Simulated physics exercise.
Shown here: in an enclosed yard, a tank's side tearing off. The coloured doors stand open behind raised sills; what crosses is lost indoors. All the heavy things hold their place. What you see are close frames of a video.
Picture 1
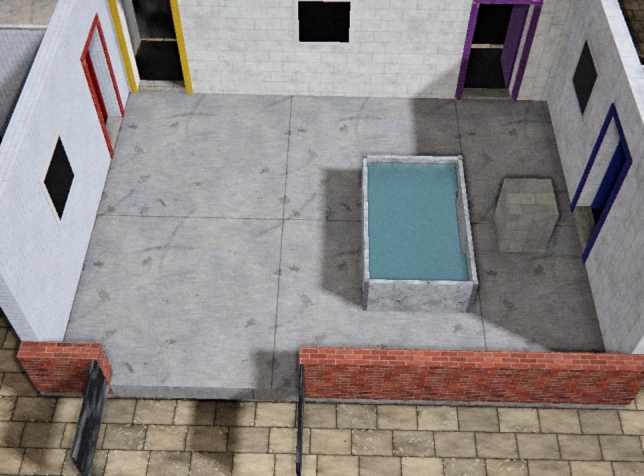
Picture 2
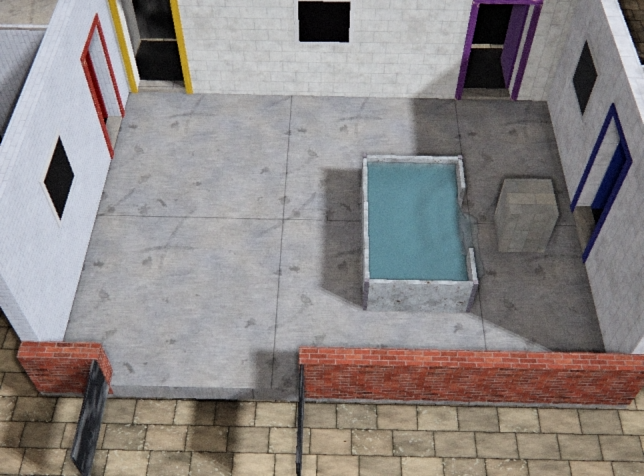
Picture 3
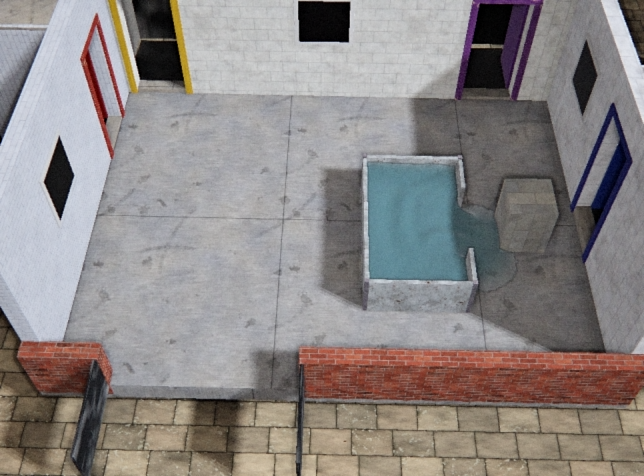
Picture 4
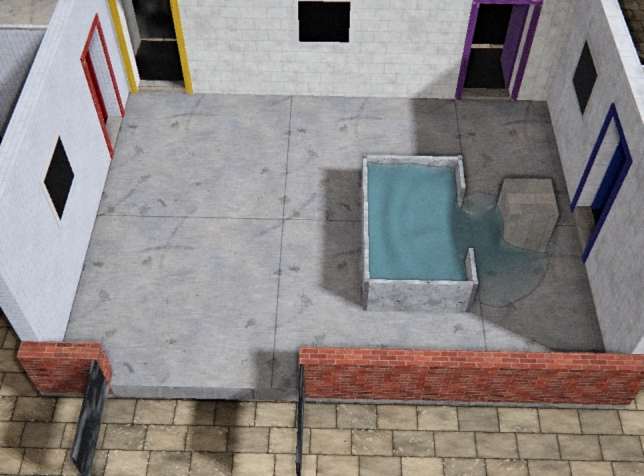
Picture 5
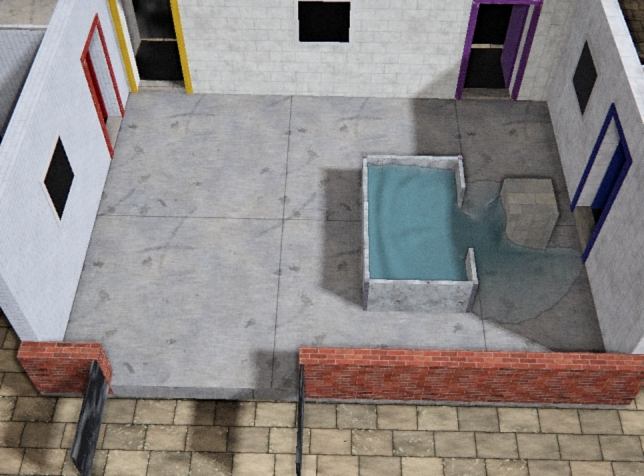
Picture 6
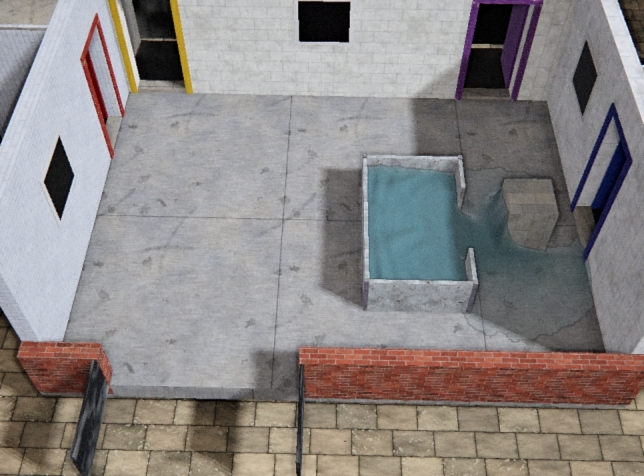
An enclosed yard of grey paving is seen from high above, the camera still, with pale walls and a low red brick wall in front. Red, yellow, purple and blue doorways line the walls, and an open tank of blue-green water stands right of centre beside a grey block. The tank's right side tears open, and water pours through the gap, spreads around the block and fans rightward and toward the brick wall.
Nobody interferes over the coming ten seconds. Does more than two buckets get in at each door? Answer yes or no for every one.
Blue door: No, yellow door: No, purple door: Yes, red door: No.
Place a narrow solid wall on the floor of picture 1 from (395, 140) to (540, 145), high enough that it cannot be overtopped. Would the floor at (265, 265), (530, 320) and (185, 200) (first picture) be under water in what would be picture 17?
Point by point: First not reached, second submerged, third not reached.
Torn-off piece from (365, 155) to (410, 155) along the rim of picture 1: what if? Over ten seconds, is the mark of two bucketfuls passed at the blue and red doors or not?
Blue door: Under the line; red door: Over the line.
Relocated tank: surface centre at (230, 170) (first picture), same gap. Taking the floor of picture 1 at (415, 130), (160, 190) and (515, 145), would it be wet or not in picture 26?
Readings in order: Flood; no flood; flood.
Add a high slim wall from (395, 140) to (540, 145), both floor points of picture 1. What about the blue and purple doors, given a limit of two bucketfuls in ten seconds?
Result - blue ends up beneath, purple ends up beneath.
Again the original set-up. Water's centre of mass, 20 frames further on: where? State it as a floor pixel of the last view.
Close to (460, 244).
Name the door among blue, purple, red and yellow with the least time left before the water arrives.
The door marked blue, before the others.
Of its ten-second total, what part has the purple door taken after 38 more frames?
It should be near 80 percent of the ten-second total.
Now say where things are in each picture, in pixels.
In the first picture, the open tank at (416, 219) is whole and still.
In the second picture, the front is at a hidden place, out from the gap at (460, 238).
In the third picture, water pours out at (460, 239) and has run to (505, 278).
In the fourth picture, water pours out at (460, 239) and has run to (542, 263).
In the fifth picture, water pours out at (460, 238) and has run to (577, 264).
In the sixth picture, water pours out at (460, 238) and has run to (593, 297).
A moment on, water covers 20 % of the floor; the blue door wet at the sill, nothing in, the yellow door not reached, the purple door not reached, the red door not reached.
Next, water covers 30 % of the floor; the blue door wet at the sill, nothing in, the yellow door not reached, the purple door under two buckets in, the red door not reached.
Then, water covers 40 % of the floor; the blue door wet at the sill, nothing in, the yellow door not reached, the purple door over two buckets in, the red door not reached.
Later, water covers 65 % of the floor; the blue door wet at the sill, nothing in, the yellow door not reached, the purple door far over two buckets in, the red door not reached.
In the end, water covers 95 % of the floor; the blue door wet at the sill, nothing in, the yellow door wet at the sill, nothing in, the purple door far over two buckets in, the red door wet at the sill, nothing in.
